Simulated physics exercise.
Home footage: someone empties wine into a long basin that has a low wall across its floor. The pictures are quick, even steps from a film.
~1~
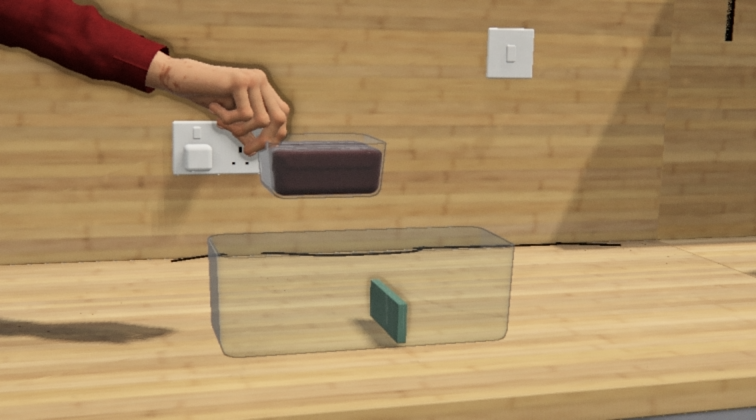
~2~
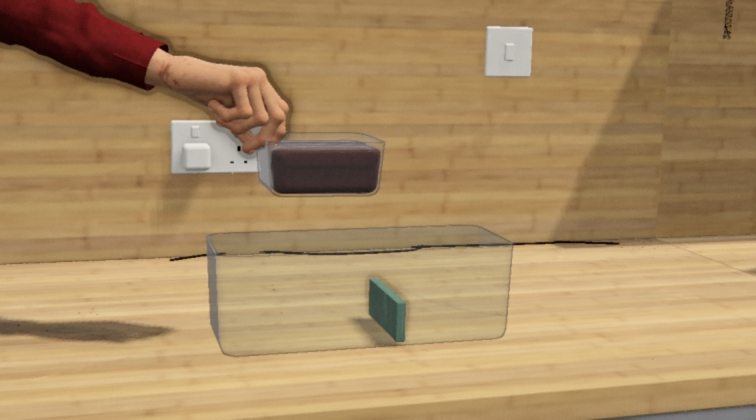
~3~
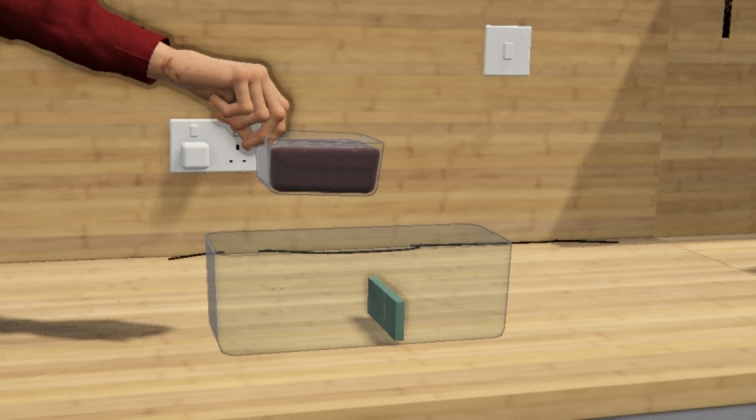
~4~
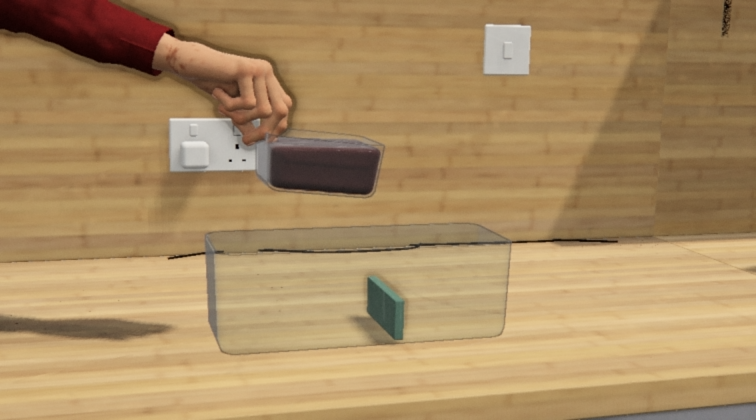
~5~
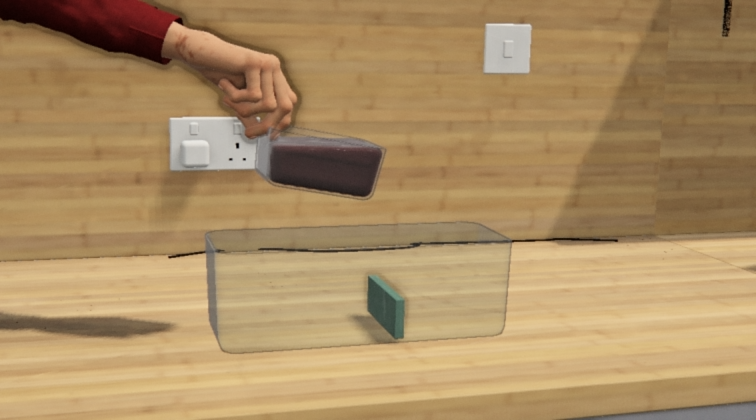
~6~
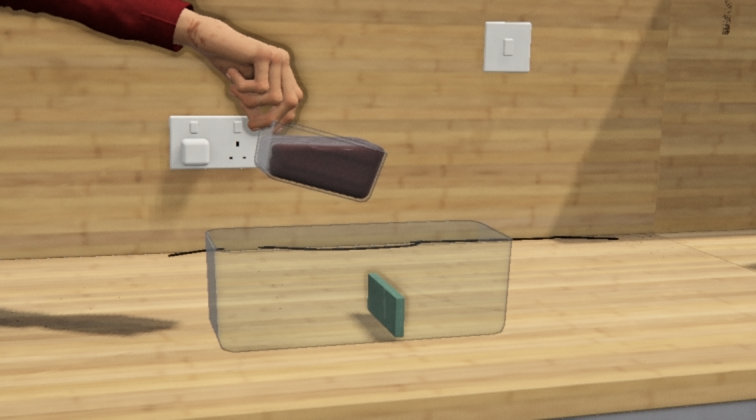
On a wooden kitchen counter, a hand in a red sleeve held a small clear container of dark wine above a long see-through basin with a low green wall, then gradually tilted it rightward.
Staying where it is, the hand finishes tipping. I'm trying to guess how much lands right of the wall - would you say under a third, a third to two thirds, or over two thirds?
Top band.
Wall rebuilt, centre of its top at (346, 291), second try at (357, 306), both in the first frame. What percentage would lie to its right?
That'd be about 95 percent for the first and about 80 percent for the other.
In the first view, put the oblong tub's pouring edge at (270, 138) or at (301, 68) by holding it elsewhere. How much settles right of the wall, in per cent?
The first gives 5 %, the second 5 %.
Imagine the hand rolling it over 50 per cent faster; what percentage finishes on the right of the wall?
Some 70 per cent.
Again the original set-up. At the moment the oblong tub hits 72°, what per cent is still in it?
Remaining fraction: Approx. 25 %.
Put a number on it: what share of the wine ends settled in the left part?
Close to 20 in a hundred.
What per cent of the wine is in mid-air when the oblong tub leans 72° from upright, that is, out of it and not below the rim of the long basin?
Something like 30 per cent of it.
A moment on, the oblong tub is tipped part way and 27 per cent is still to pour, 1 is left of the wall and 41 right of it.
Next, the oblong tub is tipped right over and 3 per cent is still to pour, 17 is left of the wall and 74 right of it.
Then the oblong tub is tipped right over and 0 per cent is still to pour, 21 is left of the wall and 74 right of it.
Later the oblong tub is tipped right over and 0 per cent is still to pour, 21 is left of the wall and 74 right of it.
In the end 21 per cent lies left of the wall, 74 right of it and 5 outside.
